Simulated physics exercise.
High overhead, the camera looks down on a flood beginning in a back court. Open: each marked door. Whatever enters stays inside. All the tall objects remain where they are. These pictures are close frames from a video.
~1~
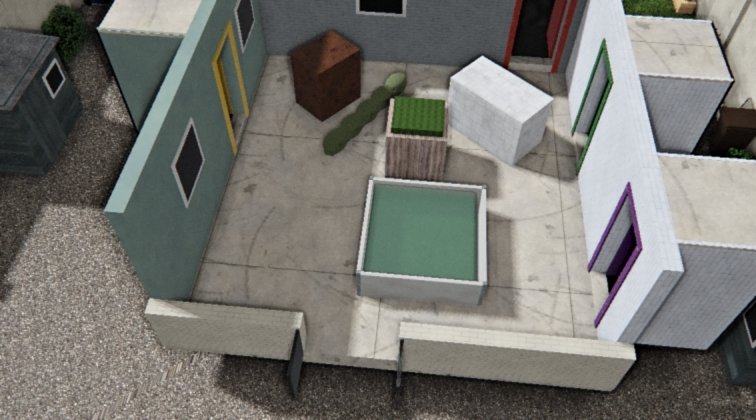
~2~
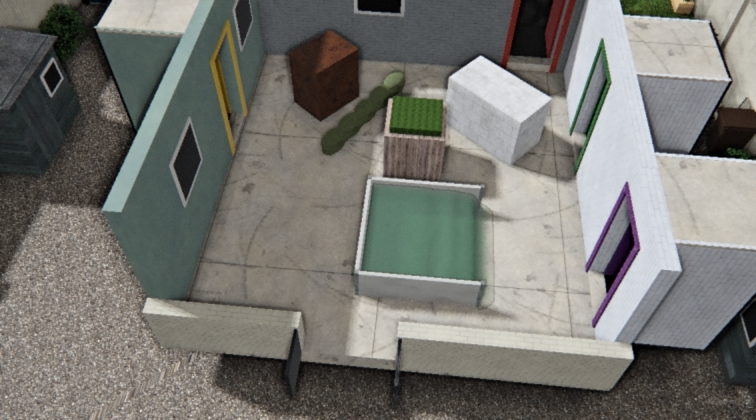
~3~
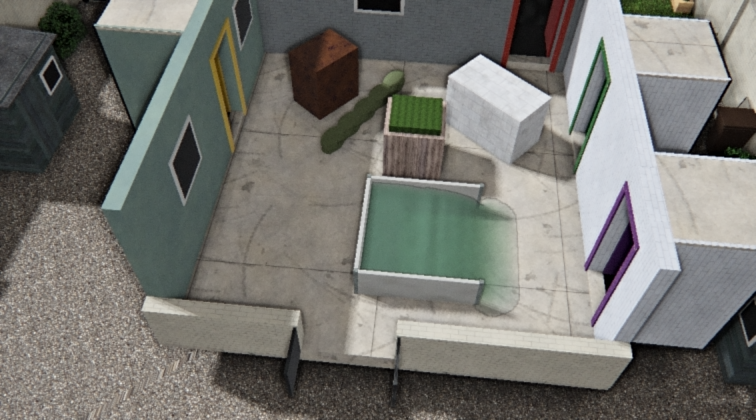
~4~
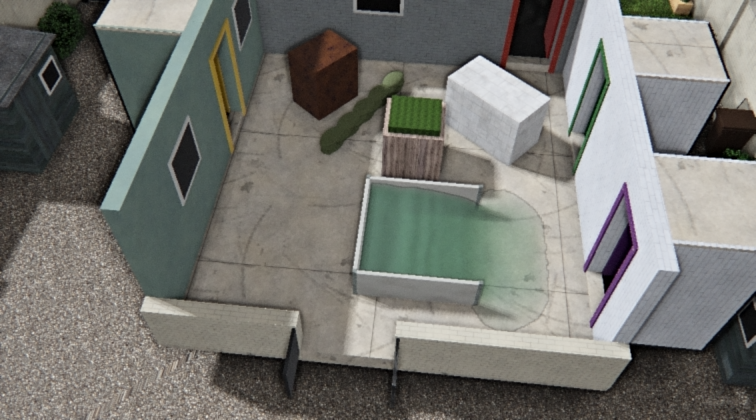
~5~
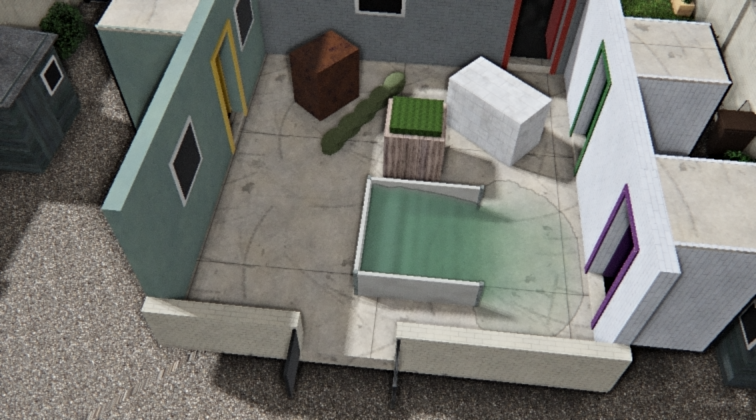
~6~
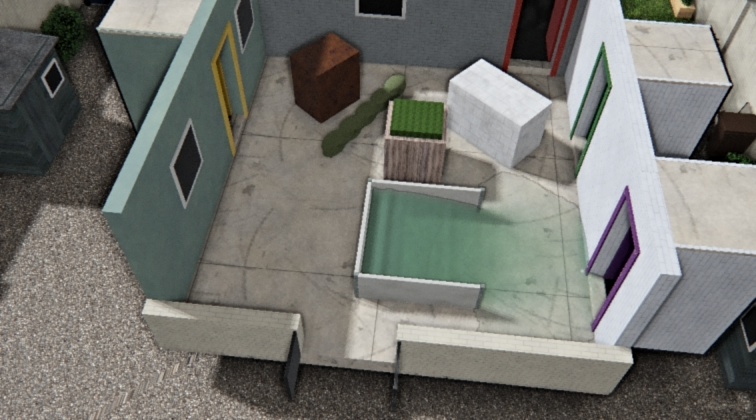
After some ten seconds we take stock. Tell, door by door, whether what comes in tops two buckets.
In turn, the purple door tops two buckets; the yellow door keeps to two buckets or fewer; the red door keeps to two buckets or fewer; the green door keeps to two buckets or fewer.
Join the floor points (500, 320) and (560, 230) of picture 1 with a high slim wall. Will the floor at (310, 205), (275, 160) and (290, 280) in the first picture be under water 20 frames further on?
Taking the points in order, they are high and dry, high and dry and inundated.
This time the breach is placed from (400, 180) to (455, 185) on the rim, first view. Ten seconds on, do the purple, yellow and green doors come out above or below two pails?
The purple door remains below, the yellow door remains below, the green door remains below.
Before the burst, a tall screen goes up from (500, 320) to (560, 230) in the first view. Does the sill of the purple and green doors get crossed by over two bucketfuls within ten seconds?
With that in place the purple door receives a smaller amount and the green door receives a larger amount.
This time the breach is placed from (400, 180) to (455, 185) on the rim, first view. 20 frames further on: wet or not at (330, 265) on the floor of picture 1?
At that place: Dry.
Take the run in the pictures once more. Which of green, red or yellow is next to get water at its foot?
My answer is the green-painted one.
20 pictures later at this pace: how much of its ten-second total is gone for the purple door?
About 85 per cent.
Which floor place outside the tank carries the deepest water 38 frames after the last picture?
About (192, 317).
A moment on, water covers 20 % of the floor; the purple door over two buckets in, the yellow door not reached, the red door not reached, the green door wet at the sill, nothing in.
Next, water covers 20 % of the floor; the purple door far over two buckets in, the yellow door not reached, the red door not reached, the green door wet at the sill, nothing in.
Then, water covers 35 % of the floor; the purple door far over two buckets in, the yellow door not reached, the red door wet at the sill, nothing in, the green door wet at the sill, nothing in.
Later, water covers 65 % of the floor; the purple door far over two buckets in, the yellow door not reached, the red door wet at the sill, nothing in, the green door under two buckets in.
In the end, water covers 90 % of the floor; the purple door far over two buckets in, the yellow door wet at the sill, nothing in, the red door wet at the sill, nothing in, the green door under two buckets in.
